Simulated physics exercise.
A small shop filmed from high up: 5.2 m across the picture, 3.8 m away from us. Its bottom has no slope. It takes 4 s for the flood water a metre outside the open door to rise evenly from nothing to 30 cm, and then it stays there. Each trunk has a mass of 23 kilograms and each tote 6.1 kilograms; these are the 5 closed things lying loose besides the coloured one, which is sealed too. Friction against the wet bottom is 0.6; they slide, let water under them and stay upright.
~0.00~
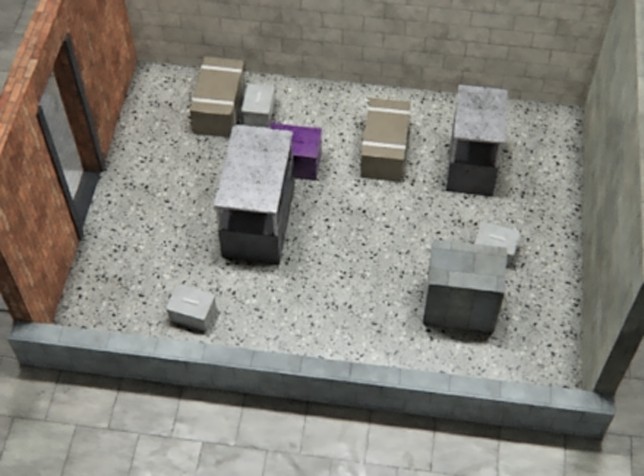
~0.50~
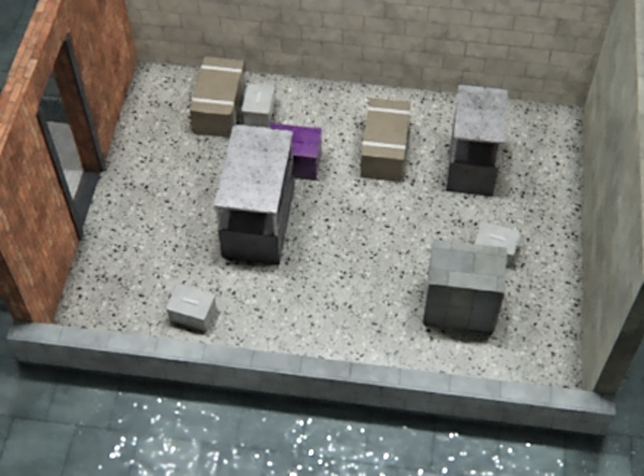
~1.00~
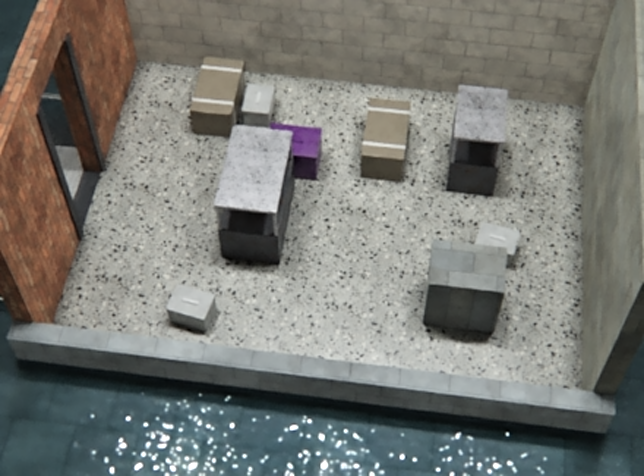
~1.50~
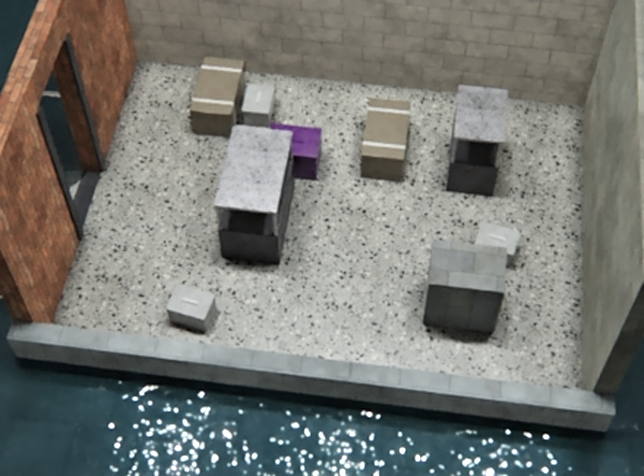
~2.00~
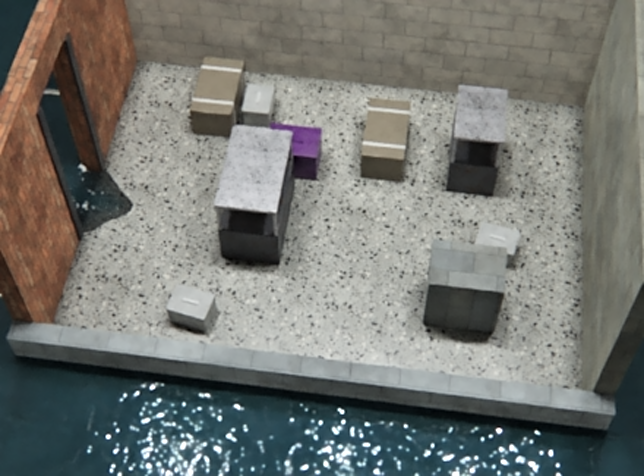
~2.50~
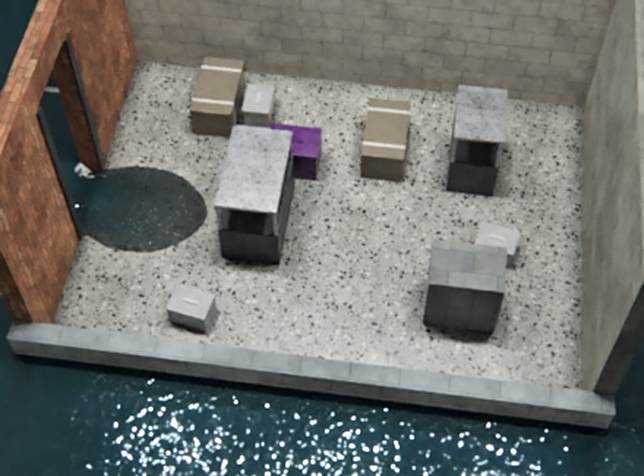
A small shop with a pale speckled floor, a brick wall with a doorway at left and grey walls behind and at right, is seen from high up. A purple chest sits behind a dark, grey-topped unit, among tan boxes, small pale boxes and other grey units. Dark water covers the paving outside, then enters through the doorway and spreads in a rounded pool, while the objects and camera stay still.
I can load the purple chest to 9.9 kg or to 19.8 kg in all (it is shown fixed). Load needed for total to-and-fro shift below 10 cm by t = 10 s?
Only the heavier mass succeeds.
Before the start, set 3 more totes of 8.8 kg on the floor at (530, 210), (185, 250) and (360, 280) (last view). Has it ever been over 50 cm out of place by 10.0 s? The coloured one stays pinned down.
The first comes out below the threshold, the second above the threshold, the third below the threshold.
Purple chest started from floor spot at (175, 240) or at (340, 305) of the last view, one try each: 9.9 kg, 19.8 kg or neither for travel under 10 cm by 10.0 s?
In order: Both fall short; only the heavier one succeeds.
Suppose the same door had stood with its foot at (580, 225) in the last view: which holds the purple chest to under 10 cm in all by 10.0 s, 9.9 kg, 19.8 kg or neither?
Outcome - neither pick works.
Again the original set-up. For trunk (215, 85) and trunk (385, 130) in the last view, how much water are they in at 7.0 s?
Close to 7 and 3 centimetres.
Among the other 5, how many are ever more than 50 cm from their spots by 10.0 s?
That comes to 3.
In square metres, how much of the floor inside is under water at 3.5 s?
I'd put it close to 3.5 m2.
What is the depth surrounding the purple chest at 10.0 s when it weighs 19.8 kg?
6 cm, roughly.
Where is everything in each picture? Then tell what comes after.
The purple chest at (294, 140), on the bottom; water covers 0.0 m2; 0 of 6 have shifted, in the first picture.
The purple chest at (294, 140) rests on the ground; water covers 0.0 m2; 0 of 6 have shifted, in the second picture.
The purple chest at (294, 140) rests on the ground; water covers 0.0 m2; 0 of 6 have shifted, in the third picture.
The purple chest at (294, 140), on the bottom; water covers 0.0 m2; 0 of 6 have shifted, in the fourth picture.
The purple chest at (294, 140), on the bottom; water covers 0.2 m2; 0 of 6 have shifted, in the fifth picture.
The purple chest at (294, 140) rests on the ground; 1.0 m2 under water; 0 of 6 have shifted, in the sixth picture.
After 3.5 s the purple chest would be 0 cm from its start with 9.9 kg and 0 cm from its start with 19.8 kg; 1 cm of water round it then.
After 4.5 s the purple chest would be 3 cm from its start with 9.9 kg and 0 cm from its start with 19.8 kg; 3 cm of water round it then.
After 7.0 s the purple chest would be 39 cm from its start with 9.9 kg and 0 cm from its start with 19.8 kg; 4 cm of water round it then.
After 10.0 s the purple chest would be 45 cm from its start with 9.9 kg and 1 cm from its start with 19.8 kg; 6 cm of water round it then.
